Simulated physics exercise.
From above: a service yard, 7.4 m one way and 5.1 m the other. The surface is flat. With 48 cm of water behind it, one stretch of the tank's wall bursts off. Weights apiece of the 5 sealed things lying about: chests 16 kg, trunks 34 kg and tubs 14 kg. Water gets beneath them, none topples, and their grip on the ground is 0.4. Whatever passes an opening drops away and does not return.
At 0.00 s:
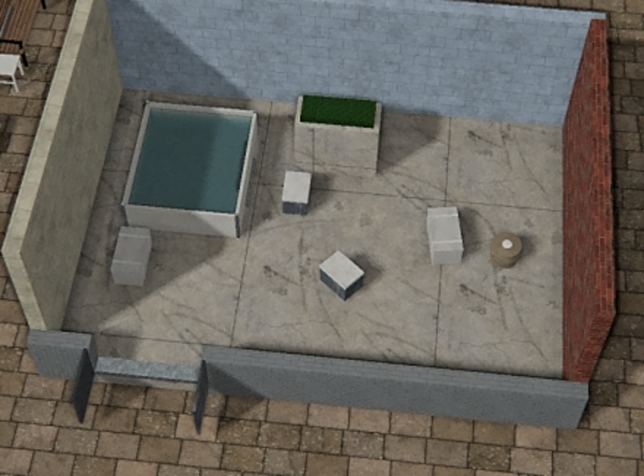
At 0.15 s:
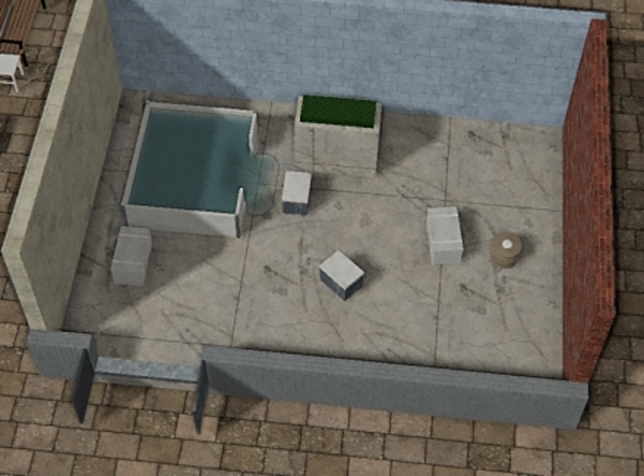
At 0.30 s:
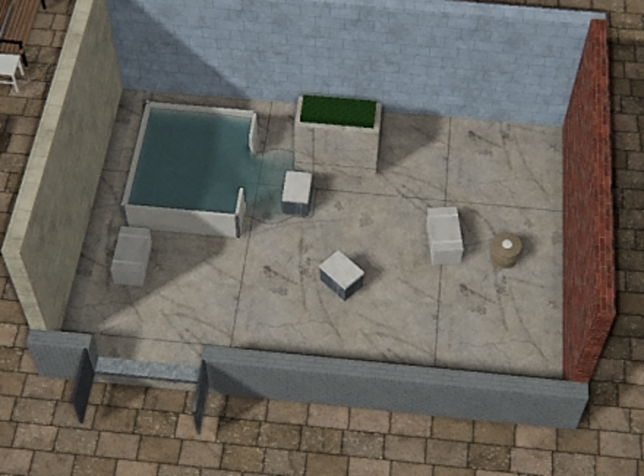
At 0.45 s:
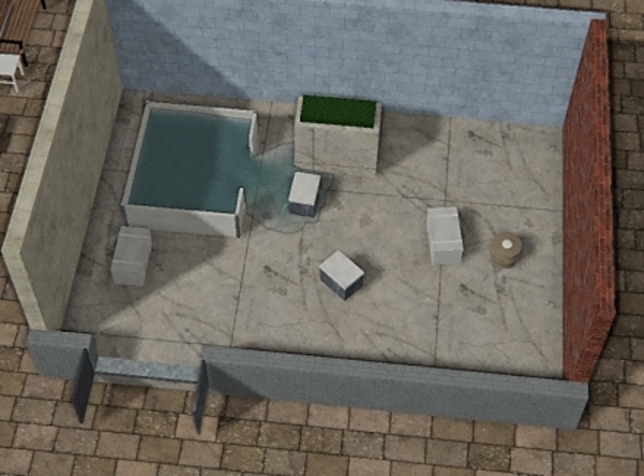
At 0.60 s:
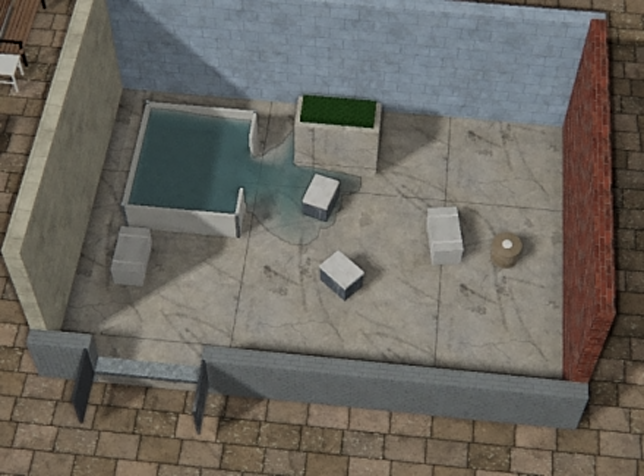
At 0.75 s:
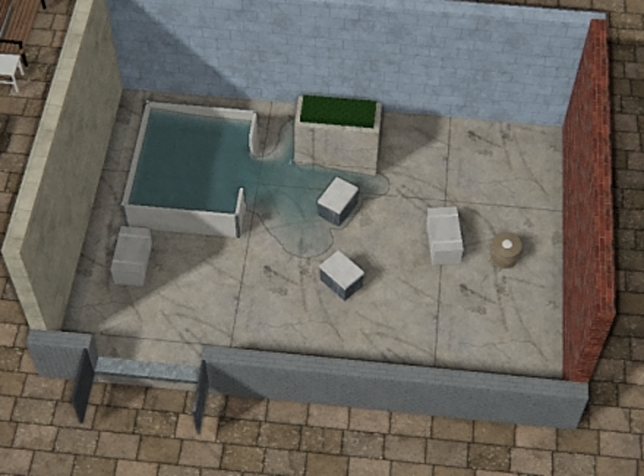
In a walled service yard, part of a tank's right wall bursts open and water spreads across the concrete, pushing the nearest pale box a short way right and turning it, while the other objects stay put.
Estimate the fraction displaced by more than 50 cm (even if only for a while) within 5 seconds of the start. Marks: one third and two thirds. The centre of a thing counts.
Share: One to two thirds.
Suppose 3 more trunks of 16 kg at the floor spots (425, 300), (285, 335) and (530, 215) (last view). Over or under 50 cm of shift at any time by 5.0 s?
In turn: Past it, less, less.
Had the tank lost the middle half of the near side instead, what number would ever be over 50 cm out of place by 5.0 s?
In that case 1 of them.
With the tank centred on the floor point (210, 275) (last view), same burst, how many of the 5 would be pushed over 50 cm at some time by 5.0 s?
In that case 3 of them.
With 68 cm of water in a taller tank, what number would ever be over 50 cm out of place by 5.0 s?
In that case 4 of them.
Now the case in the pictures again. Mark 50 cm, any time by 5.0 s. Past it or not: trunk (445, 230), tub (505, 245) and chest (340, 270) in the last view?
In turn: Past it, more, under.
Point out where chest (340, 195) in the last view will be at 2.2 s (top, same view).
Around (433, 242).
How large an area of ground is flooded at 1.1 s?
Roughly 8.5 m2.
After 1.1 s 1 of 5 are over 50 cm from their spots; 0 afloat.
After 2.2 s 1 of 5 are over 50 cm from their spots; 0 afloat.
After 3.5 s 3 of 5 are over 50 cm from their spots; 0 afloat.
After 5.0 s 3 of 5 are over 50 cm from their spots, and 3 have been at some point; 2 afloat.
